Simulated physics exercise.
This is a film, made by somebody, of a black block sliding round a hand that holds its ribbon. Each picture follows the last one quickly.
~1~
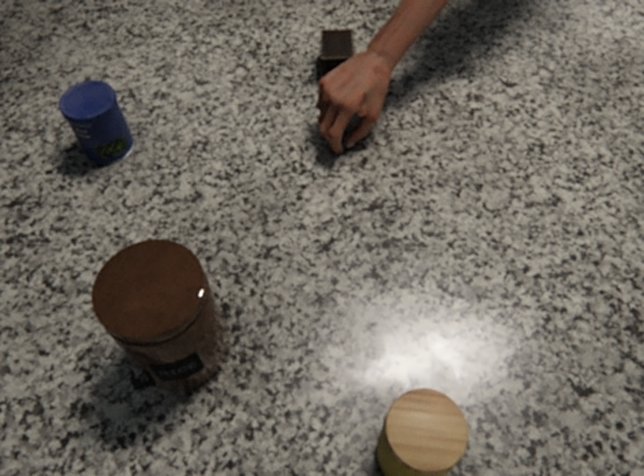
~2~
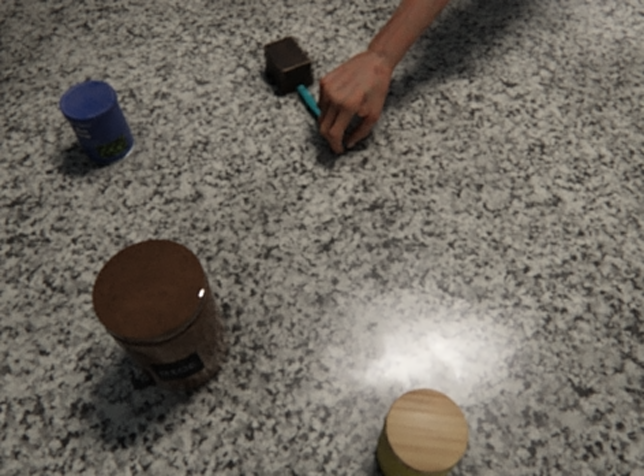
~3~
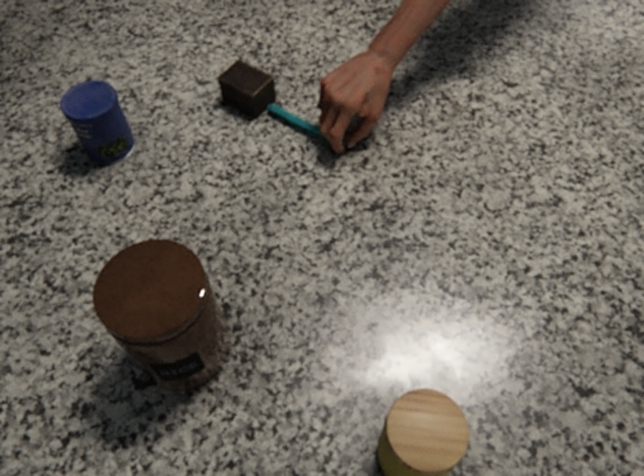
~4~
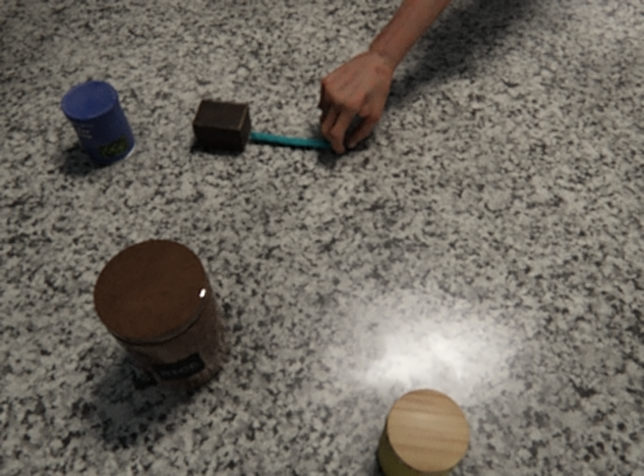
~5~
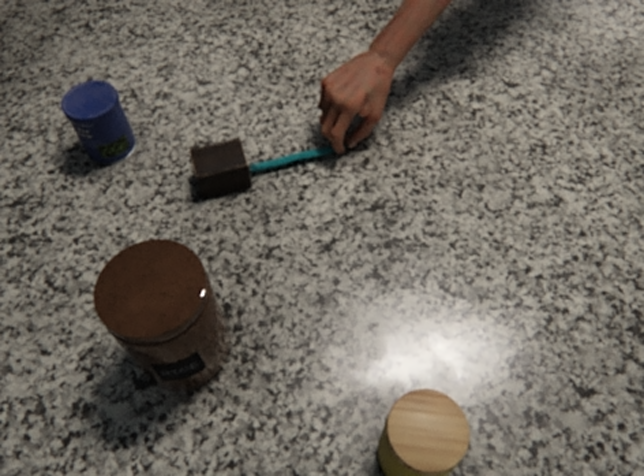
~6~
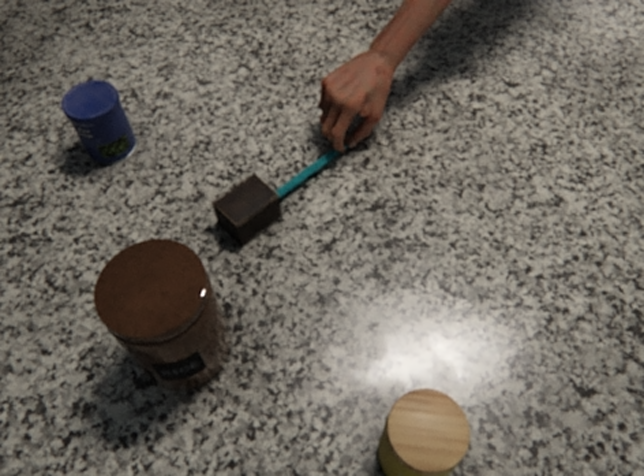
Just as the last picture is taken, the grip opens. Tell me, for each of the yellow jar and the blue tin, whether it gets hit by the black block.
Yellow jar: Not hit; blue tin: Not hit.
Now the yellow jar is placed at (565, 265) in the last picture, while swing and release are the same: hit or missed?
Placed so, it remains clear.
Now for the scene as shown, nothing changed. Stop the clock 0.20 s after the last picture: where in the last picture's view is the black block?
It is roughly at (492, 367).
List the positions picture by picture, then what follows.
Black block (337, 43); yellow jar (427, 428); blue tin (87, 99); brown canister (148, 286), in the first picture.
Black block (287, 53), in the second picture.
Black block (246, 77), in the third picture.
Black block (220, 113), in the fourth picture.
Black block (219, 157), in the fifth picture.
Black block (246, 199); yellow jar (429, 428); blue tin (90, 99); brown canister (150, 285); going round anticlockwise, in the sixth picture.
Then, 0.08 s later than the last view, block near (346, 274).
Then, 0.20 s later than the last view, block near (491, 366).
Finally, block out of view. The yellow jar remains clear and the blue tin escapes it.
